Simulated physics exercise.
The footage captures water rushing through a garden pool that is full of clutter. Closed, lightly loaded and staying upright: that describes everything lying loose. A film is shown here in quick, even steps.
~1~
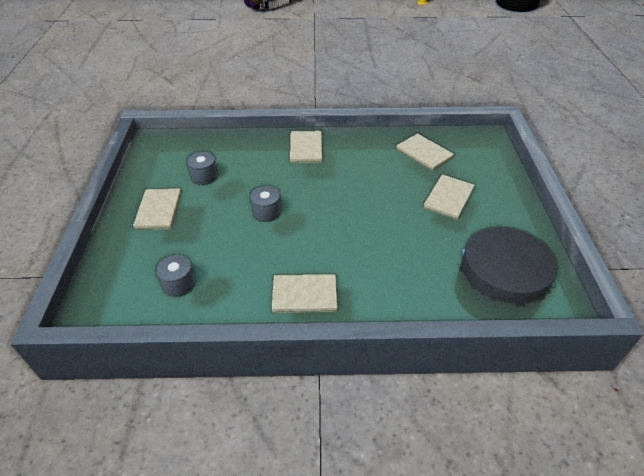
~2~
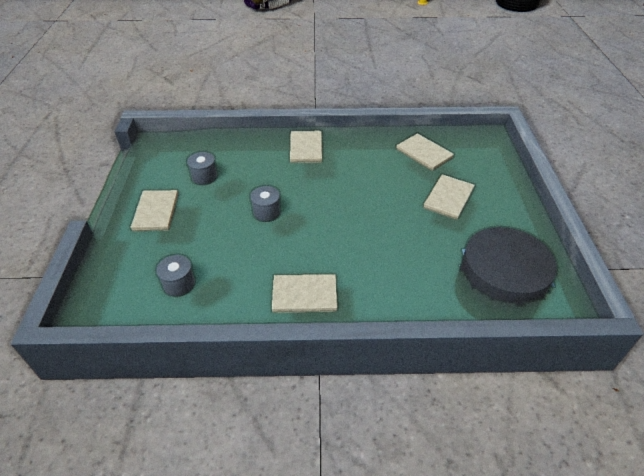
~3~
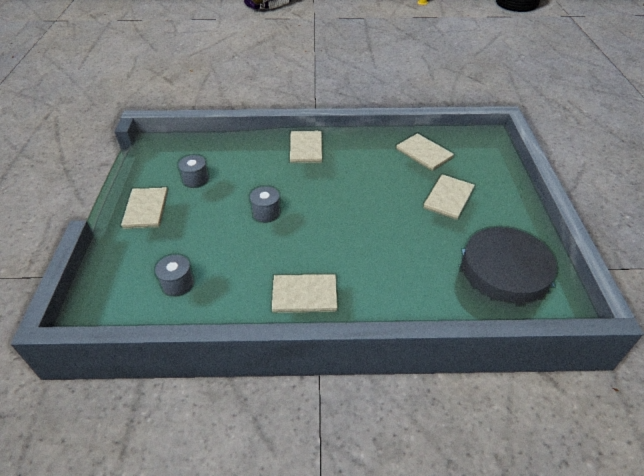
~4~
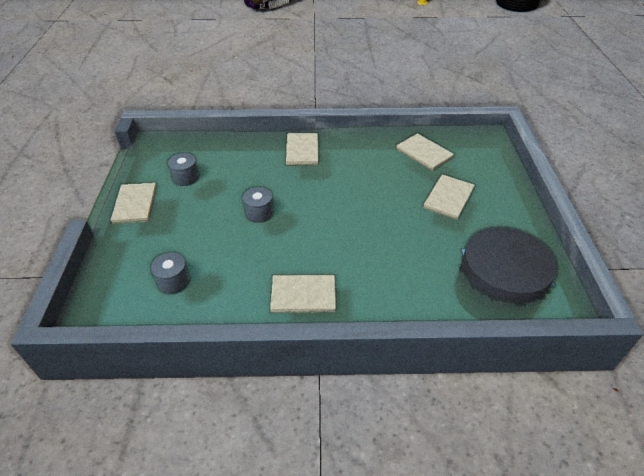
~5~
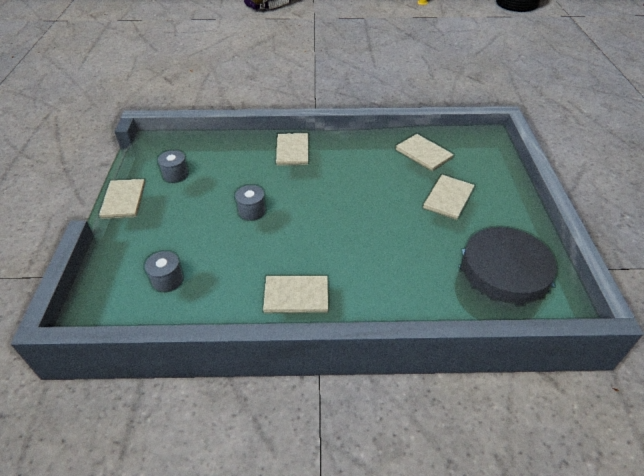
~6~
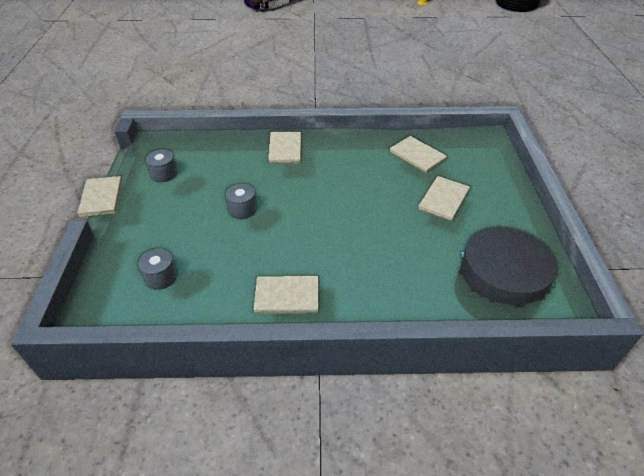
Walled green pool with a gap opening in its left side, pale slabs and grey tubs drifting left toward the opening.
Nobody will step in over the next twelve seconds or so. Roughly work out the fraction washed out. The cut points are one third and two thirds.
Third to two thirds.
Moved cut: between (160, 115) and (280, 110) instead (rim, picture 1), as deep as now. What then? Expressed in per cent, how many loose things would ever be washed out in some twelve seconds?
I'd say around 40 percent.
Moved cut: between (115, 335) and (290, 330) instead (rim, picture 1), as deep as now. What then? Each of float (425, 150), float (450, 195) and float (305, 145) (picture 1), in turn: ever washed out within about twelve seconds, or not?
Result by object, in the order asked: Not flushed / not flushed / not flushed.
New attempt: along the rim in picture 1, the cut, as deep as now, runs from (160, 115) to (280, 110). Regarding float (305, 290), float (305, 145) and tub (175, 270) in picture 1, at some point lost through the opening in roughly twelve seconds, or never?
Lab log - 1: Retained; 2: Escaped; 3: Retained.
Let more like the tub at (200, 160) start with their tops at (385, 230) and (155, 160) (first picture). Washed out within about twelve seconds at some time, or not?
Remains, exits.
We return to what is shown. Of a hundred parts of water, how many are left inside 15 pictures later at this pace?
I'd estimate some 72 percent of the water stays.
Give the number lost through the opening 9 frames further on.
2.
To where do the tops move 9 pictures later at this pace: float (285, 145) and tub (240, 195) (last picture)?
Tops end up close to (237, 149) and (186, 186) respectively.
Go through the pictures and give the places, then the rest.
In the first picture, a float at (158, 206) floats; a tub at (201, 160), afloat; 0 of 8 have shifted.
In the second picture, a float at (155, 208), afloat; a tub at (201, 160), afloat; 0 of 8 have shifted.
In the third picture, a float at (145, 205), afloat, close to its start; a tub at (192, 163), afloat, close to its start; 2 of 8 have shifted.
In the fourth picture, a float at (134, 200) floats, close to its start; a tub at (182, 161), afloat, close to its start; 4 of 8 have shifted.
In the fifth picture, a float at (122, 196), afloat, a stride from its start; a tub at (171, 158), afloat, close to its start; 6 of 8 have shifted.
In the sixth picture, a float at (100, 194), afloat, a stride from its start; a tub at (160, 158), afloat, a stride from its start; 7 of 8 have shifted.
A moment on, 1 of 8 are out; 7 afloat.
Next, 2 of 8 are out; 6 afloat.
Later, 2 of 8 are out; 6 afloat.
In the end, 4 of 8 are out; 4 afloat.
